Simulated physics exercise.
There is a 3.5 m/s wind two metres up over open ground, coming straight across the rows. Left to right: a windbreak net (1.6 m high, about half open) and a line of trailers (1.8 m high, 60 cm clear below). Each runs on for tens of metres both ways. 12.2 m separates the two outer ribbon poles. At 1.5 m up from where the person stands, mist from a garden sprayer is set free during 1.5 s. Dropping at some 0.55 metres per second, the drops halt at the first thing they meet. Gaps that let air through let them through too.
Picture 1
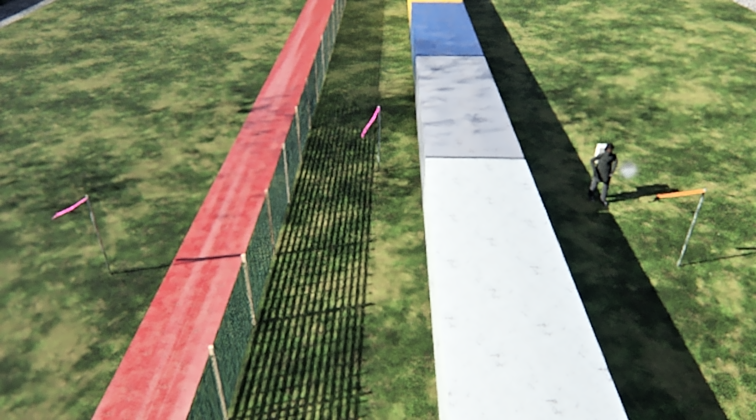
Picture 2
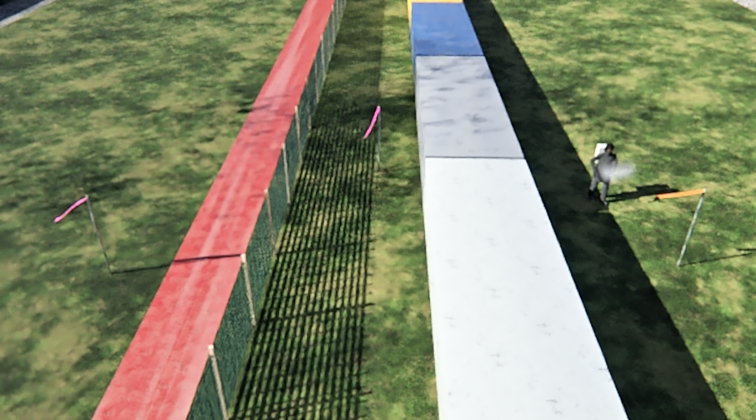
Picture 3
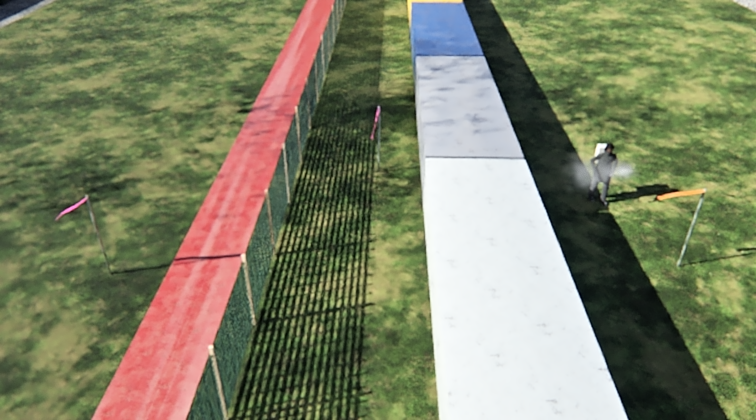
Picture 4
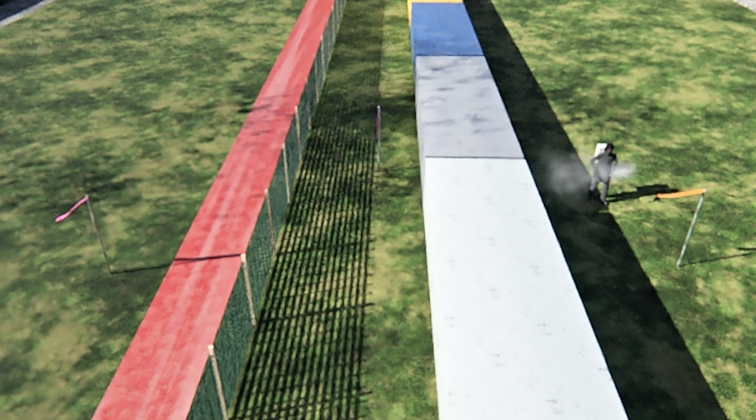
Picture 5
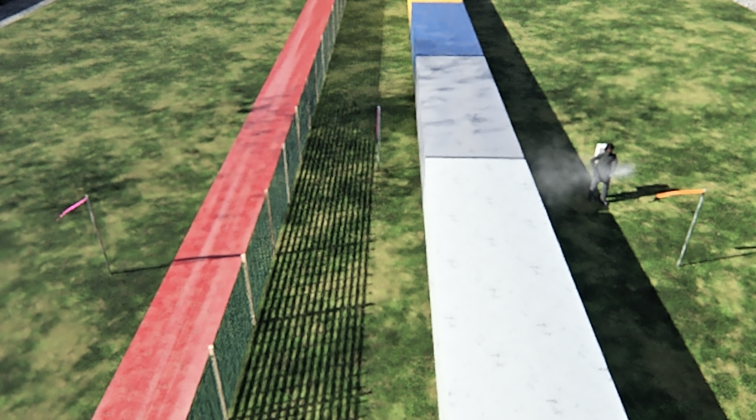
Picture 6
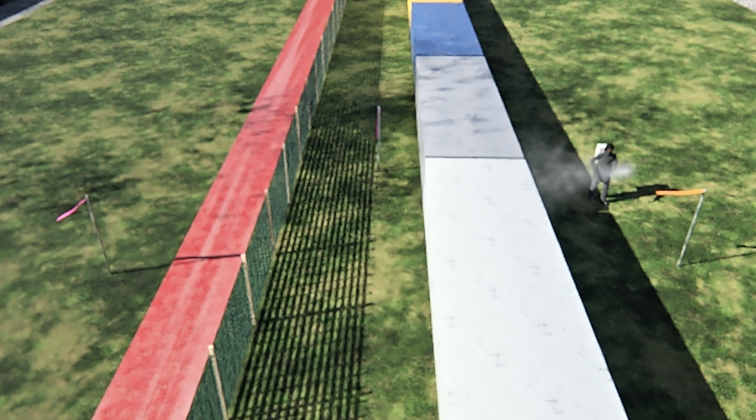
A person on the grass right of a line of trailers let out a pale mist that spread leftward toward them, while the pink ribbon between the net and trailers sank until it hung nearly straight.
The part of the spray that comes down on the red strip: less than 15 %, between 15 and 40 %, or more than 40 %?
Size: Less than 15 %.
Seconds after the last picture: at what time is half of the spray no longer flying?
Near 1.4 s.
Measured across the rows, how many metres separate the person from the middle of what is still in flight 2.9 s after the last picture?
Estimate: Some 7.5 m.
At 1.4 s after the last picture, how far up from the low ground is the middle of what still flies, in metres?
Middle height: Approx. 1.6 m.
Then, 1.4 s after the last picture, 55 % is in the air or yet to come; 0 % lies on the red strip; the middle of what still flies is 1.7 m above the low ground, near (495, 160).
Then, 2.9 s after the last picture, 26 % is in the air or yet to come; 0 % lies on the red strip; the middle of what still flies is 1.9 m above the low ground, near (289, 150).
Then, 6.9 s after the last picture, 16 % is in the air or yet to come; 1 % lies on the red strip.
Then, 18.9 s after the last picture, 0 % is in the air or yet to come; 4 % lies on the red strip.
Then, 43.9 s after the last picture, 0 % is in the air or yet to come; 4 % lies on the red strip.
